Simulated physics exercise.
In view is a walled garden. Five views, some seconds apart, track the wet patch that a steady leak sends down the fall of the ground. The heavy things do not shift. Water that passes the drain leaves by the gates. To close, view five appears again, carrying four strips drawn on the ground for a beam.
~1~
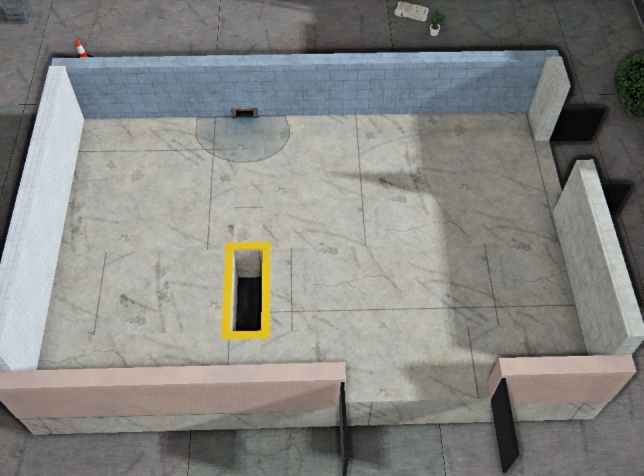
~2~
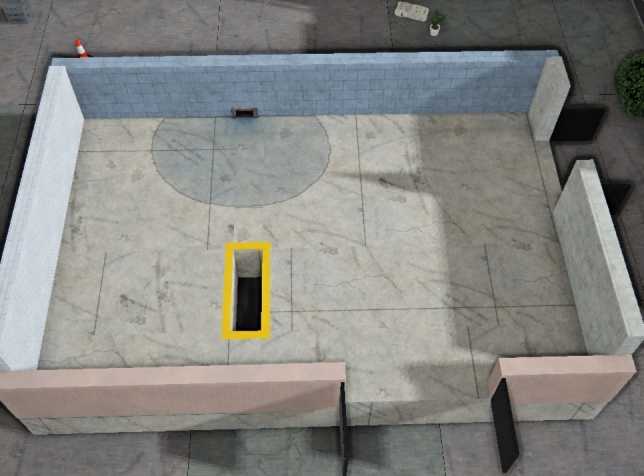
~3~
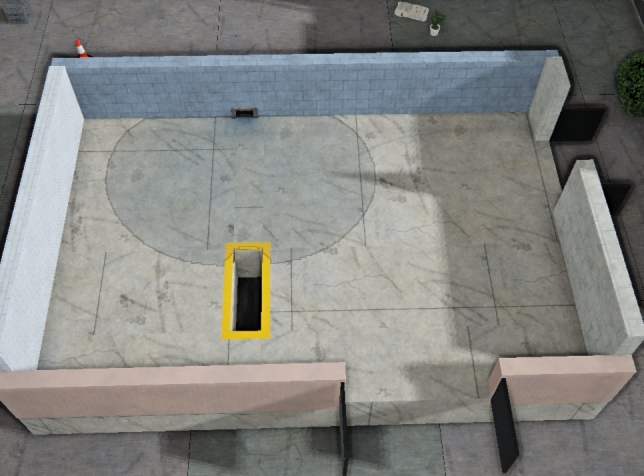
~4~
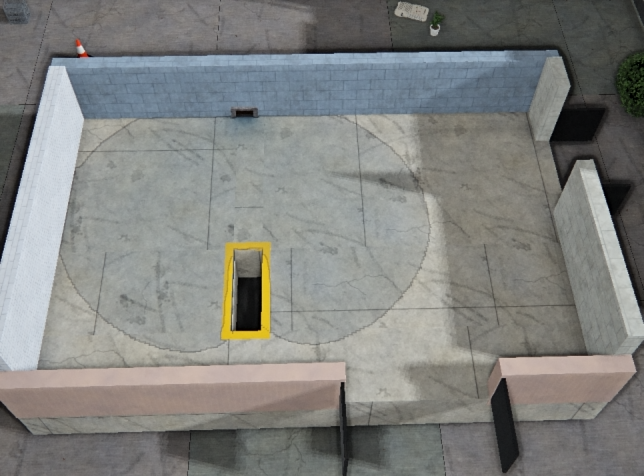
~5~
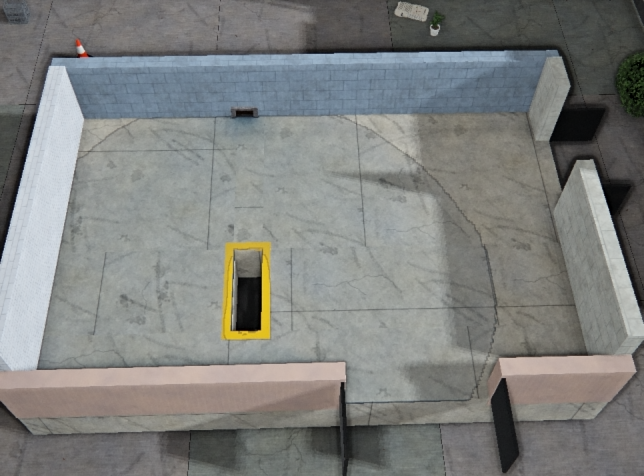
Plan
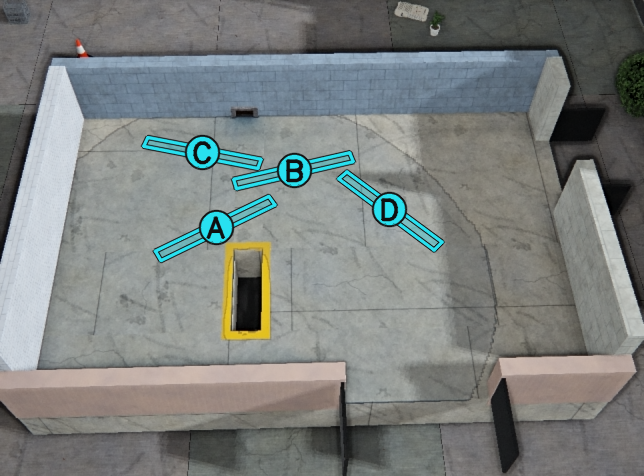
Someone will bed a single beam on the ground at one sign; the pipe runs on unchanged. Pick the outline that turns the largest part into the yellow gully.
The best position is D.
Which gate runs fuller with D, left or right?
The left one.
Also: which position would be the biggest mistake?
C it is.
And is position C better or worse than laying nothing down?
Worse.
In cyan, A from (158, 255) to (271, 200); B from (235, 183) to (351, 157); C from (145, 141) to (259, 163); D from (342, 175) to (438, 246).
If A is chosen, about 25 % of the stream goes into the yellow gully, about 74 % out by the gates.
If B is chosen, about 25 % of the stream goes into the yellow gully, about 75 % out by the gates.
If C is chosen, about 19 % of the stream goes into the yellow gully, about 81 % out by the gates.
If D is chosen, about 35 % of the stream goes into the yellow gully, about 64 % out by the gates.
